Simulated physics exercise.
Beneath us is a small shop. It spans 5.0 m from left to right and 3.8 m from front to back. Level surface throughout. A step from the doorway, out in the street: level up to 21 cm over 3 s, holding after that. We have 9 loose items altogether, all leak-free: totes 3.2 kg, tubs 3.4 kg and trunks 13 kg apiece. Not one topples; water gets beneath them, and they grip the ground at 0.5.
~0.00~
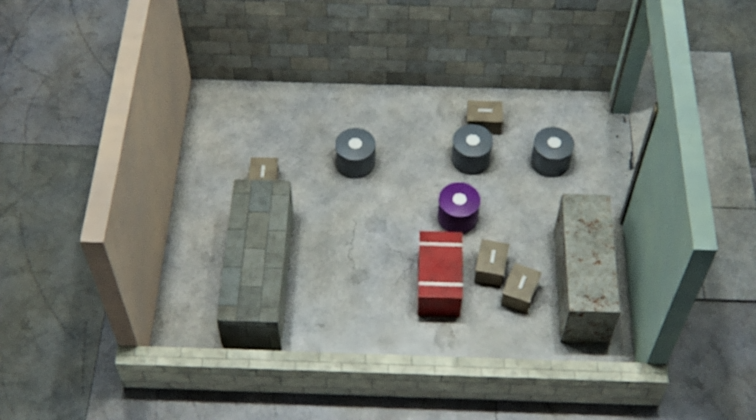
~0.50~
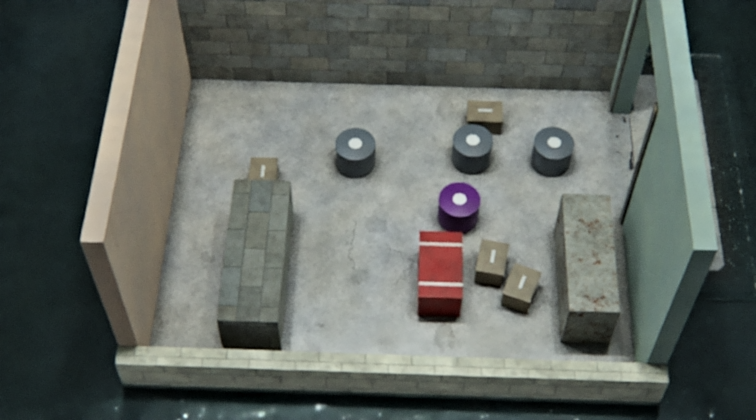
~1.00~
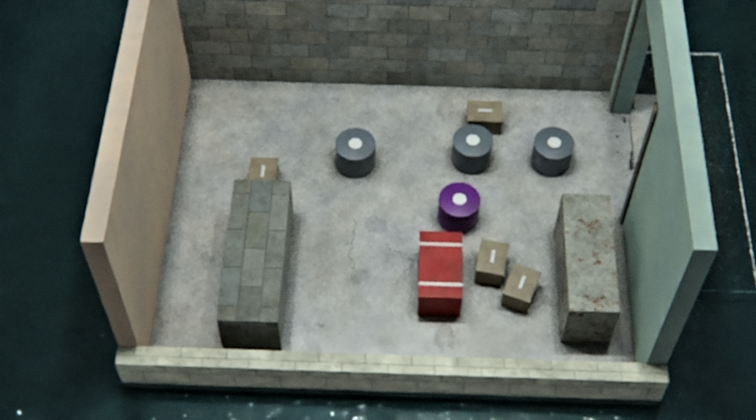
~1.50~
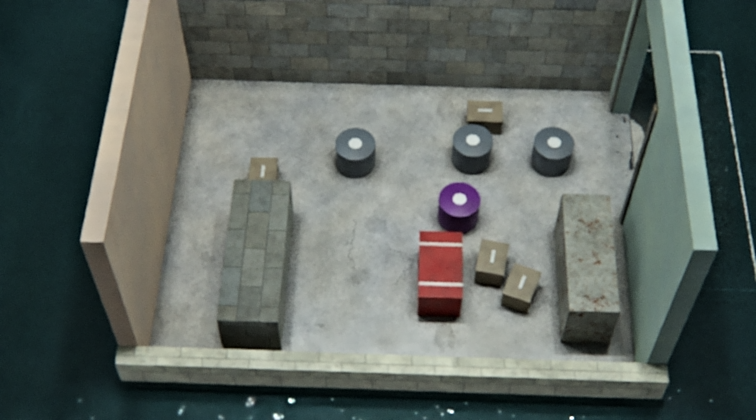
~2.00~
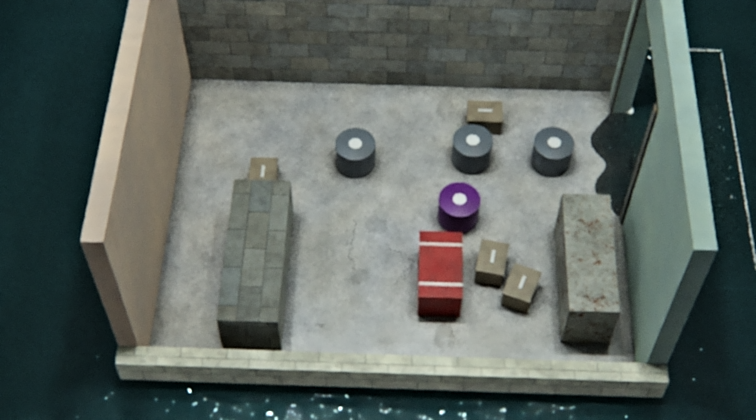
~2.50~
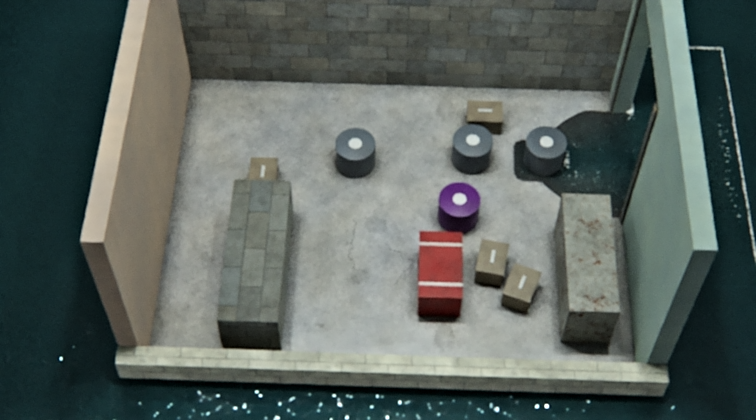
Dark water spread around the outside of a small walled shop, then crept in through the doorway on the right and nudged the nearest grey tub slightly left, while everything else stayed still.
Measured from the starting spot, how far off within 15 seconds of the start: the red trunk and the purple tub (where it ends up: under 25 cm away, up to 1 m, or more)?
By then the red trunk creeps a bit and the purple tub covers a big distance.
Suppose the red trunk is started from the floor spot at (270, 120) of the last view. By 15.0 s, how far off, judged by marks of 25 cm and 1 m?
Outcome - it ends up well away.
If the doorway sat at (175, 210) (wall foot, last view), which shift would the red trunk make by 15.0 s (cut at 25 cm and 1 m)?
The red trunk would go a long distance.
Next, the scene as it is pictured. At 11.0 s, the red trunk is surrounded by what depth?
I'd say around 6 cm.
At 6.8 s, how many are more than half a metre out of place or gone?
Tally: 7.
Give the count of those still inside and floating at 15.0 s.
9.
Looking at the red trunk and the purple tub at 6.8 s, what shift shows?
By then roughly 50 cm and 200 cm, respectively.
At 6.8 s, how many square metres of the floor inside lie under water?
The covered patch comes to about 15 m2.
After 3.5 s the red trunk is near (441, 264), 0.0 m from its start, aground; the purple tub is near (456, 201), 0.0 m from its start, aground; 1 afloat.
After 6.8 s the red trunk is near (409, 294), 0.5 m from its start, aground; the purple tub is near (357, 338), 2.0 m from its start, aground; 5 afloat.
After 11.0 s the red trunk is near (445, 289), 0.3 m from its start, afloat; the purple tub is near (559, 344), 2.0 m from its start, afloat; 9 afloat.
After 15.0 s the red trunk is near (474, 224), 0.6 m from its start, afloat; the purple tub is near (622, 341), 2.3 m from its start, afloat; 9 afloat.
